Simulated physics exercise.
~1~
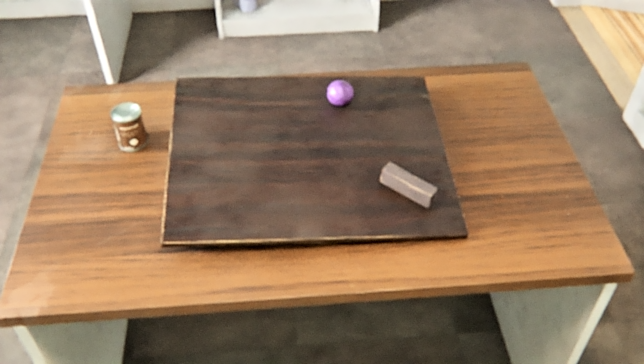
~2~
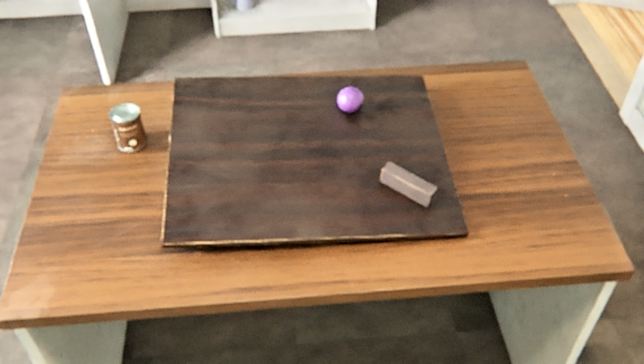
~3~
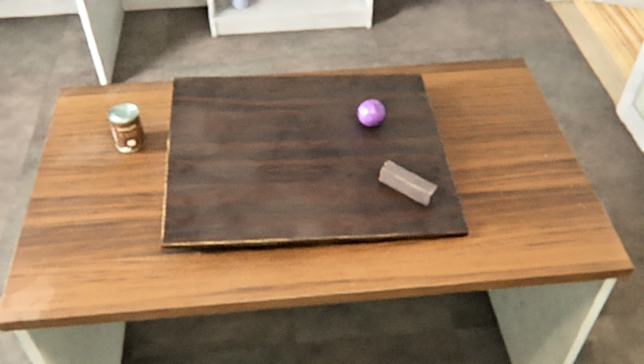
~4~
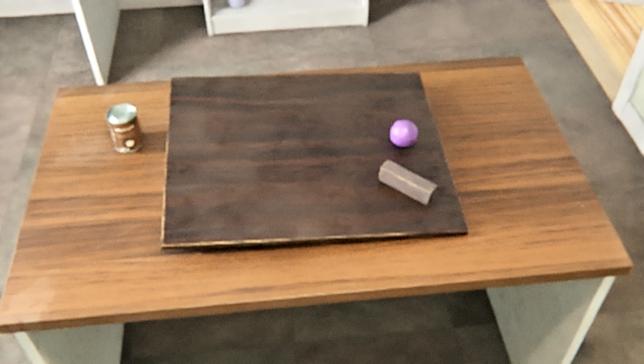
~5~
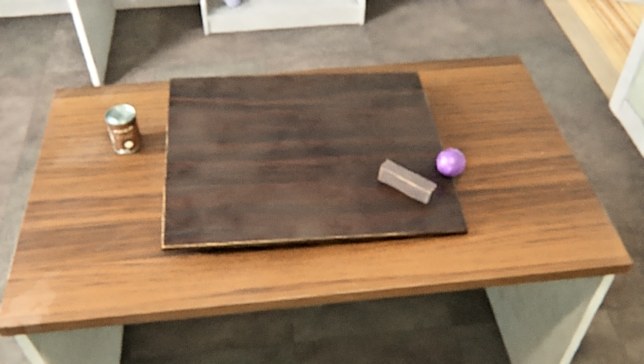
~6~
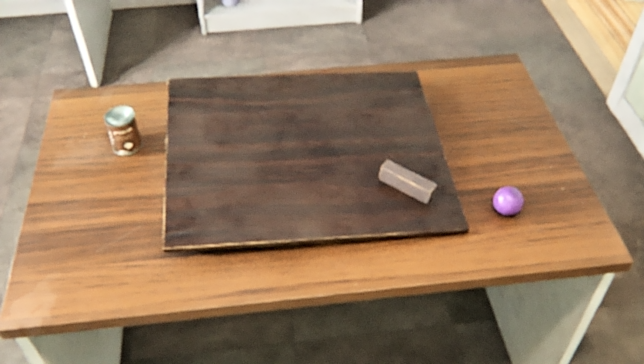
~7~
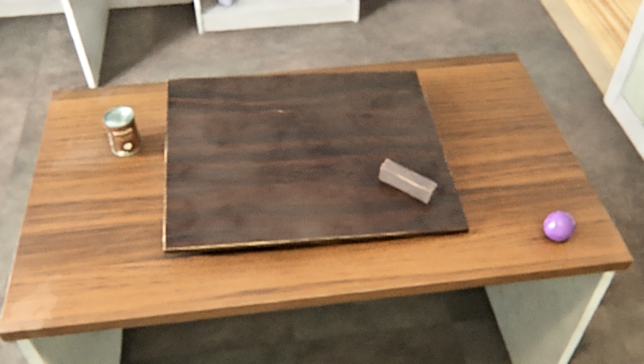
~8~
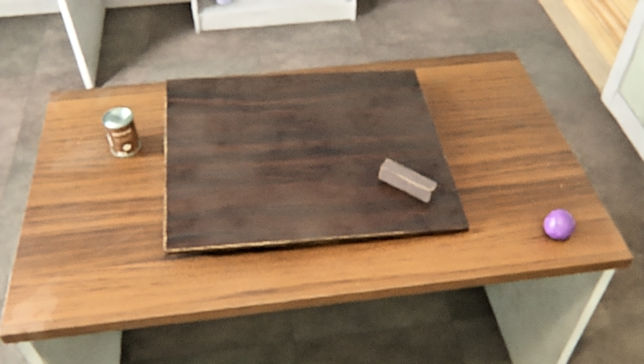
A purple ball rolled down and to the right across a tilted dark board on a wooden table, passed a fixed grey block, went off the board's right edge, and came to rest on the tabletop near the right end.
